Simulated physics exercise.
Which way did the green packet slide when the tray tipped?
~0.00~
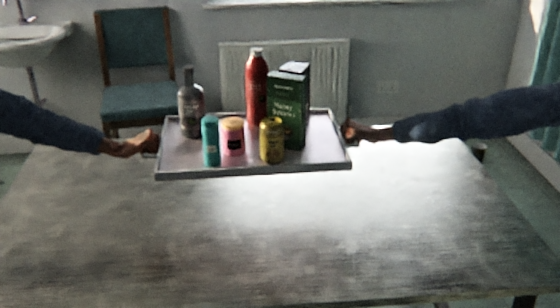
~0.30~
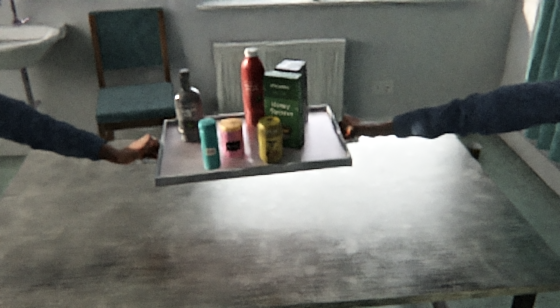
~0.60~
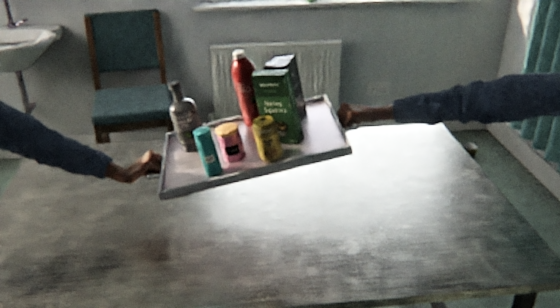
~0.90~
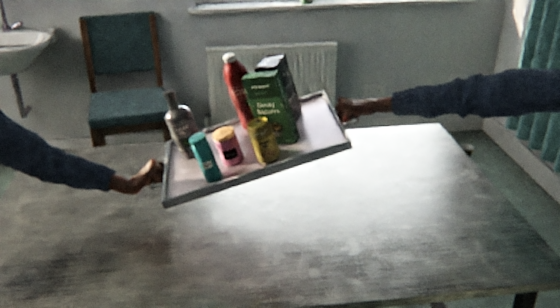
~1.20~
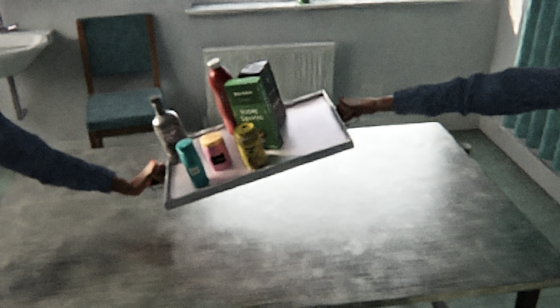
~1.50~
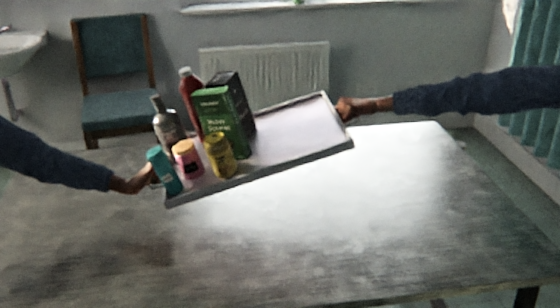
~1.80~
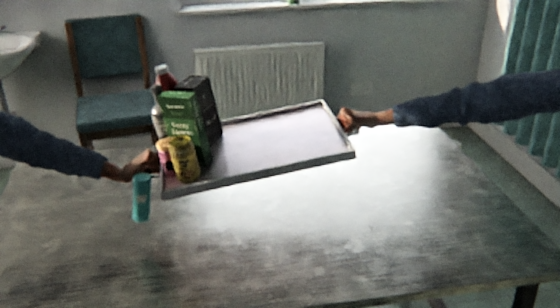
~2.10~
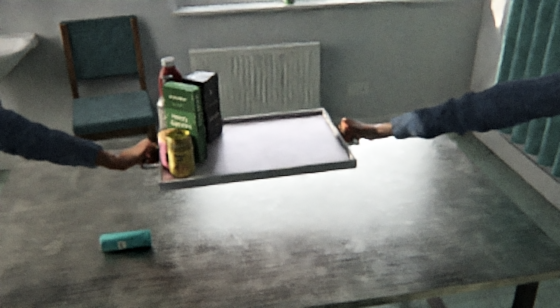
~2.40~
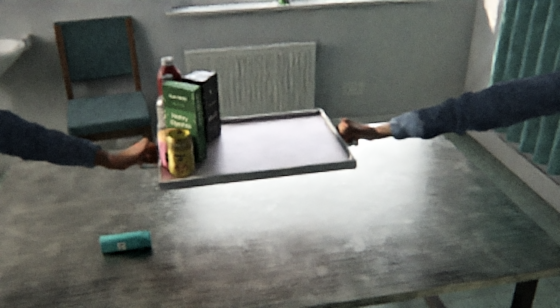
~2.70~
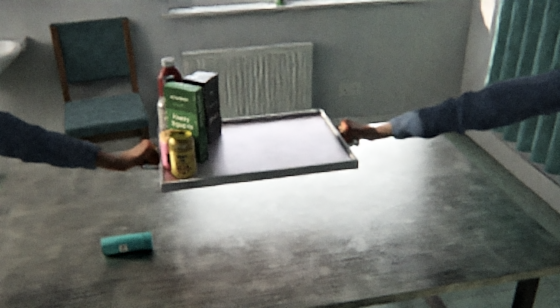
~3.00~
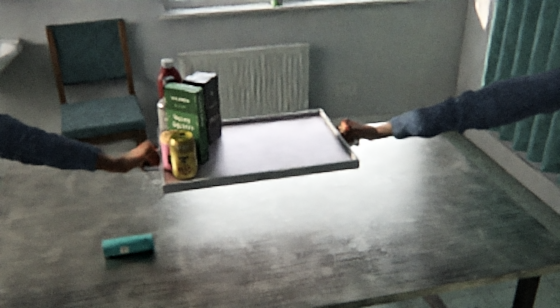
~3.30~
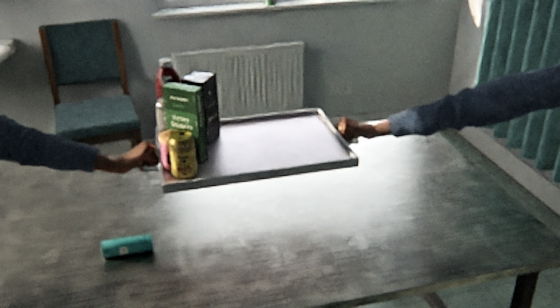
The green packet slid to the left, toward the lowered end of the tray.
